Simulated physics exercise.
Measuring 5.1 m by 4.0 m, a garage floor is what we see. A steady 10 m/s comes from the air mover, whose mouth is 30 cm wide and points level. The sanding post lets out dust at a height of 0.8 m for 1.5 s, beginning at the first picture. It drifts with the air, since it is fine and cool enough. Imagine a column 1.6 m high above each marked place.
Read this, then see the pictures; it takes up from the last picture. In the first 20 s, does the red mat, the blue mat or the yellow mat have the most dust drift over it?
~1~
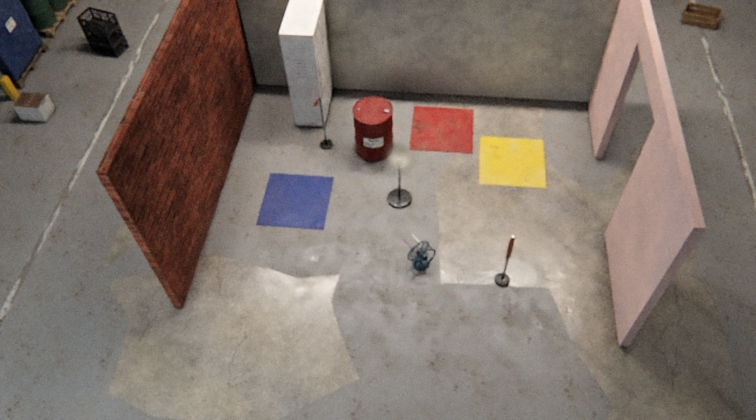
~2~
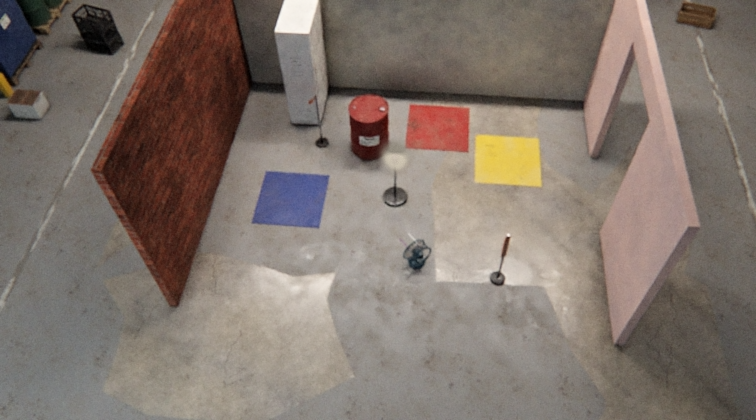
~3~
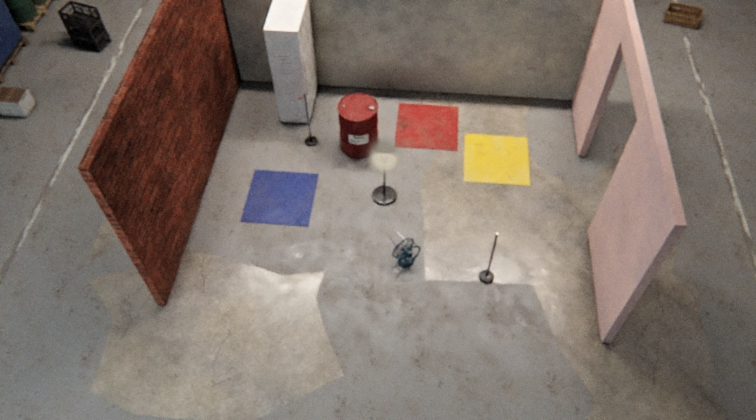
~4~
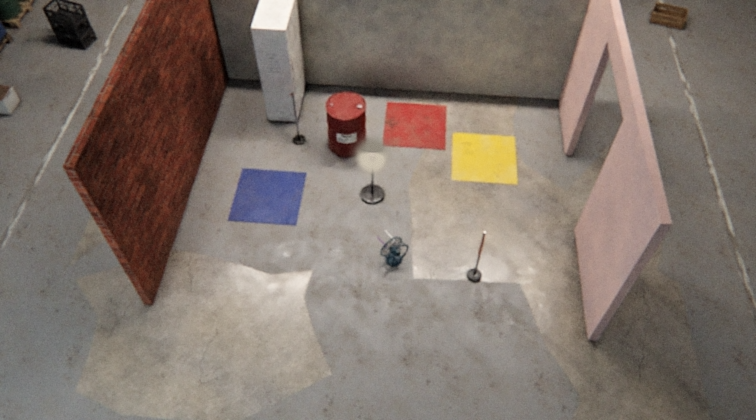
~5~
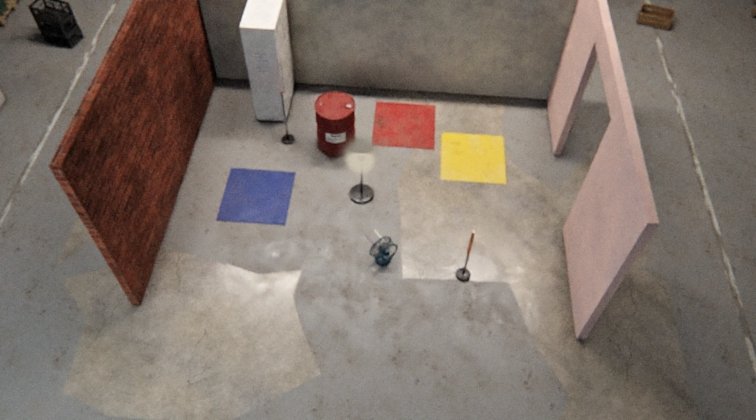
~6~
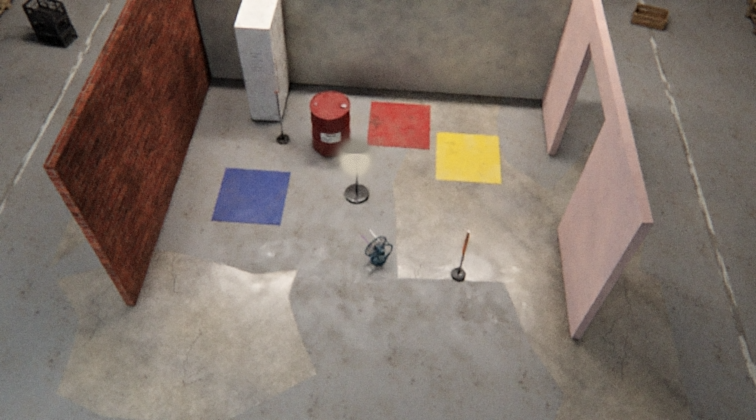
The red one.
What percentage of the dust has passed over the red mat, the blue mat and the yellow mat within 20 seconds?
Around 60 % for red, 0 % for blue, 2 % for yellow.
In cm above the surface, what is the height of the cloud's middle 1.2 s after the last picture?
Roughly 60 cm up.
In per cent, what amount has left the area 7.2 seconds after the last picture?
Around 30 percent at that point.
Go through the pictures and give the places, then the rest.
The dust is thickest near (400, 157), the sanding post stands at (399, 165) and the air mover is at (422, 255), in the first picture.
The dust is thickest near (395, 156), the red mat is centred on (438, 128), the yellow mat is centred on (508, 160) and the blue mat is centred on (292, 199), in the second picture.
The dust is thickest near (384, 155), in the third picture.
The dust is thickest near (371, 155), the top of a barrel is at (346, 105) and the top of a machine is at (274, 8), in the fourth picture.
The dust is thickest near (360, 156), in the fifth picture.
The dust is thickest near (355, 156) and a ribbon ends at (463, 254), in the sixth picture.
Then, 1.2 s after the last picture we count, 8 % has passed over the red mat, 0 % over the yellow mat and 0 % over the blue mat, with 100 % still about or yet to come, and the middle of the rest is near (352, 138).
Then, 3.2 s after the last picture we count, 47 % has passed over the red mat, 0 % over the yellow mat and 0 % over the blue mat, with 96 % still about or yet to come, and the middle of the rest is near (365, 58).
Then, 7.2 s after the last picture we count, 53 % has passed over the red mat, 1 % over the yellow mat and 0 % over the blue mat, with 70 % still about or yet to come, and the middle of the rest is near (505, 48).
Then, 19.2 s after the last picture we count, 55 % has passed over the red mat, 2 % over the yellow mat and 0 % over the blue mat, with 14 % still about or yet to come.
